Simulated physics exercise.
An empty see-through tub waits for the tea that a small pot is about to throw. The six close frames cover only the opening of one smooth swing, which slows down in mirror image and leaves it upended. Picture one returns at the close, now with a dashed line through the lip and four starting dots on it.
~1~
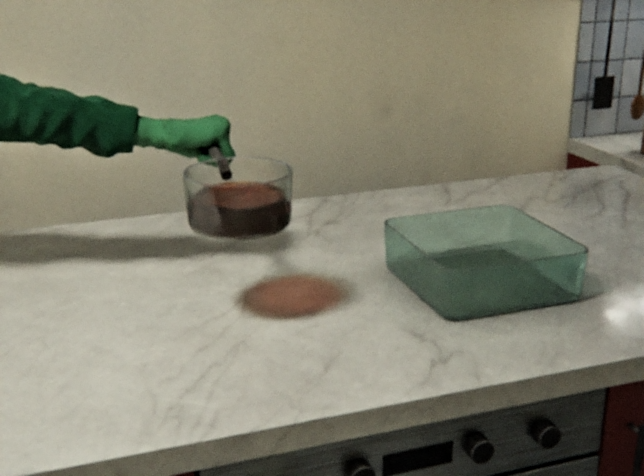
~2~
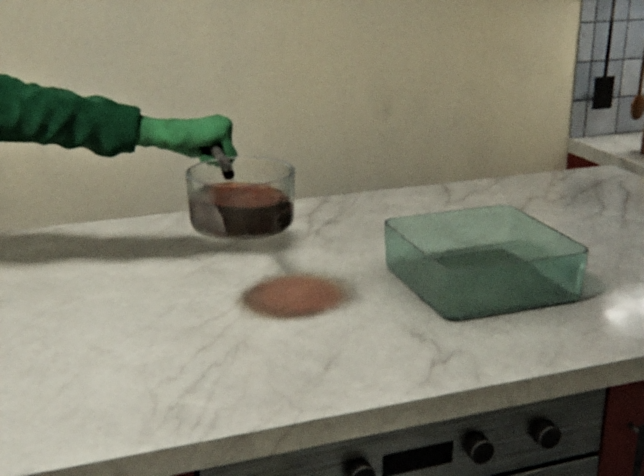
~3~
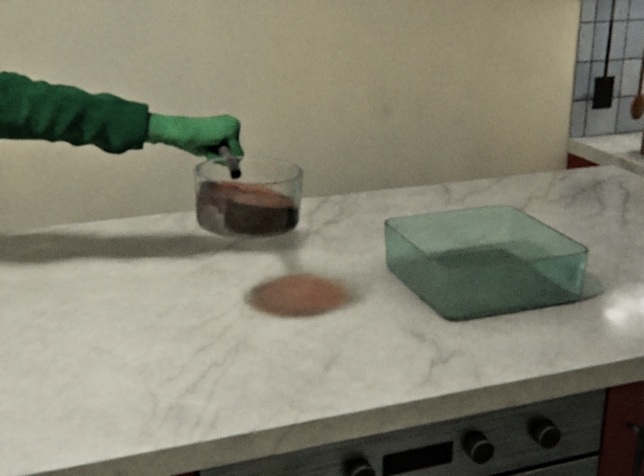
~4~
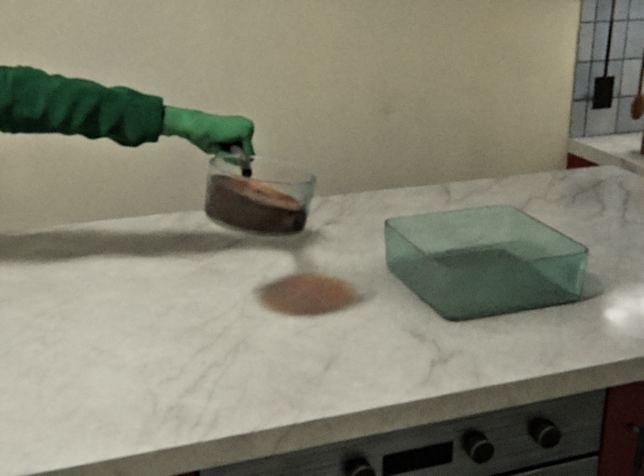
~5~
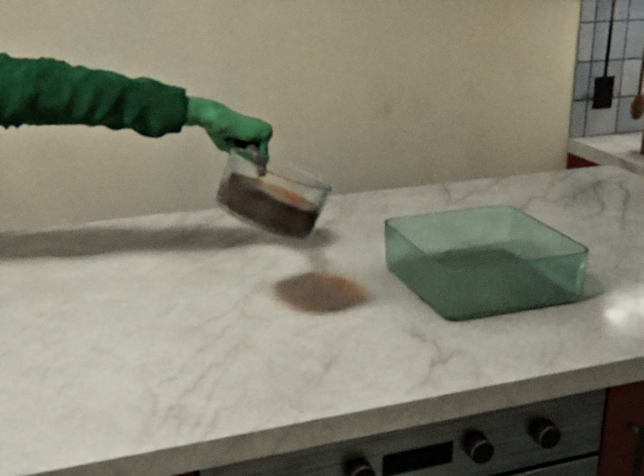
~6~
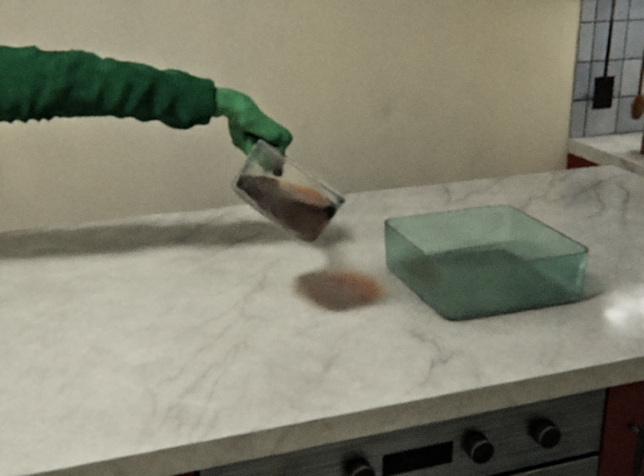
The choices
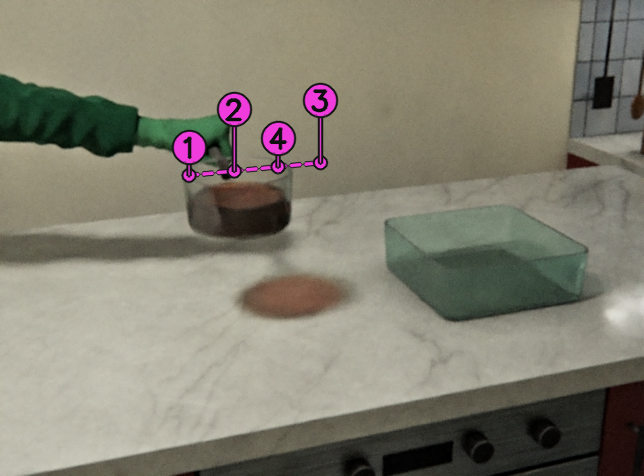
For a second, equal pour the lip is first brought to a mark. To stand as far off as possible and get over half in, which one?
I would pick place 3.
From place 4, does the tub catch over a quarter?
No, it does not.
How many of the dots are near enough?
One.
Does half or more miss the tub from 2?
Yes, it does.
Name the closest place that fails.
Here it is place 4.
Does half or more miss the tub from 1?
Yes.
On the marked copy, 1 at (189, 175); 2 at (234, 171); 3 at (320, 162); 4 at (278, 166).
If 1 is chosen, about 0 % lands in the tub, 100 % falls short.
If 2 is chosen, about 0 % lands in the tub, 100 % falls short.
If 3 is chosen, about 65 % lands in the tub, 16 % falls short and 19 % goes beside or beyond.
If 4 is chosen, about 9 % lands in the tub, 89 % falls short and 3 % goes beside or beyond.
